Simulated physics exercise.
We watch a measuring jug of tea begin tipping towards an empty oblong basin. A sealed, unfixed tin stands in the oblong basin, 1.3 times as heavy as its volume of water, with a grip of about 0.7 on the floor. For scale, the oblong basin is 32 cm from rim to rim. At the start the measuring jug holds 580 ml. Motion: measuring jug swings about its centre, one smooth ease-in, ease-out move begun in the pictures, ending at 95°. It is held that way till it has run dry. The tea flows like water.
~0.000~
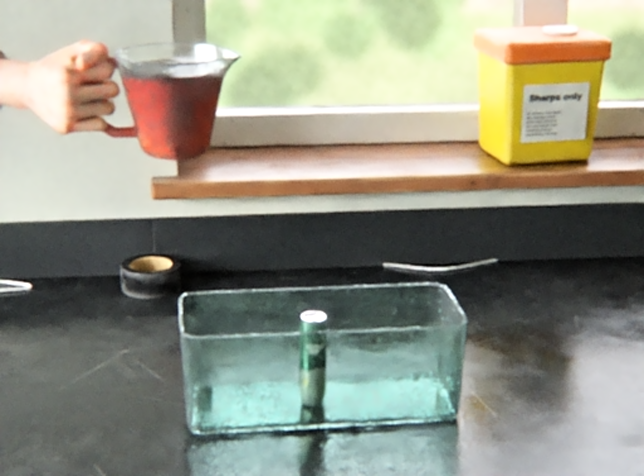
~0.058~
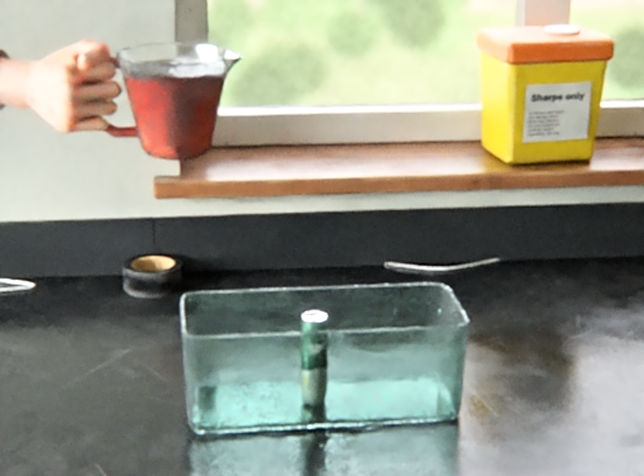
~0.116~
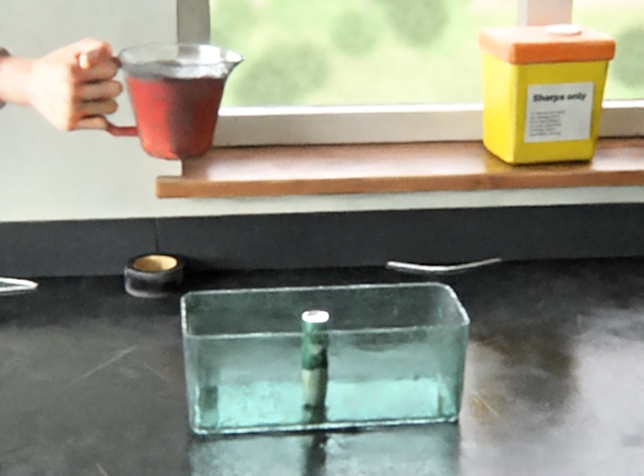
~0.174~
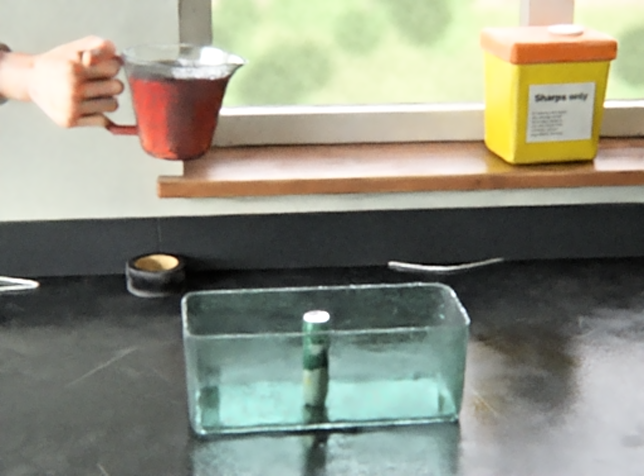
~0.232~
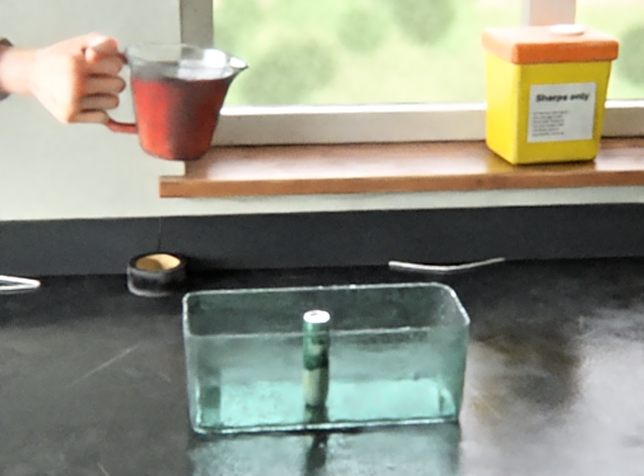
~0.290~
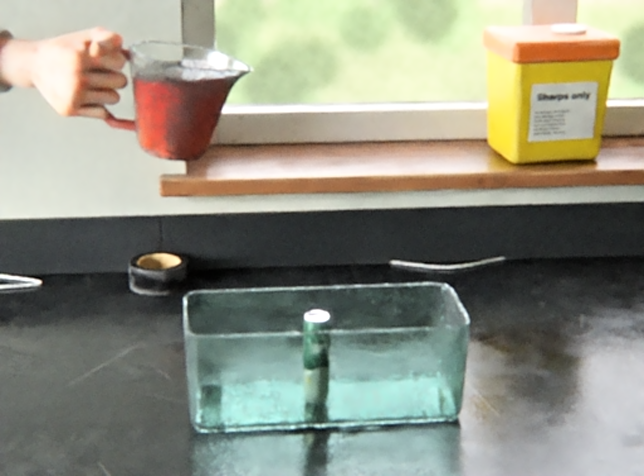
A hand held a glass measuring jug of reddish tea up on the left and slowly tilted it slightly to the right, while the clear oblong basin on the dark counter stayed still.
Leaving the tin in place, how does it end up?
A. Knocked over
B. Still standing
(B) Still standing.
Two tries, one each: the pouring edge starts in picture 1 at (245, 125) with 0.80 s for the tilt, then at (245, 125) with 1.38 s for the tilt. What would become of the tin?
Trial 1 - tin tips; trial 2 - tin tips.
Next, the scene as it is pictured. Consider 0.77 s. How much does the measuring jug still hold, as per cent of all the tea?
Still held: Roughly 74 % of the total.
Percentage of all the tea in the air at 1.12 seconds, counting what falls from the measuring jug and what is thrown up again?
Roughly 28 per cent.
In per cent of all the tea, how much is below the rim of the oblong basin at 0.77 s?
Near 4 in a hundred.
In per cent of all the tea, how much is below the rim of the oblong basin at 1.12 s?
My estimate is about 50 percent.
After 0.77 s the tilt is 56° and 74 per cent is still to pour; the tin stands where it began.
After 1.12 s the tilt is 87° and 21 per cent is still to pour; the tin stands where it began.
After 1.48 s the tilt is 95° and 1 per cent is still to pour; the tin stands where it began.
After 1.88 s the tilt is 95° and 0 per cent is still to pour; the tin stands where it began.
In the end the tin stands where it began.
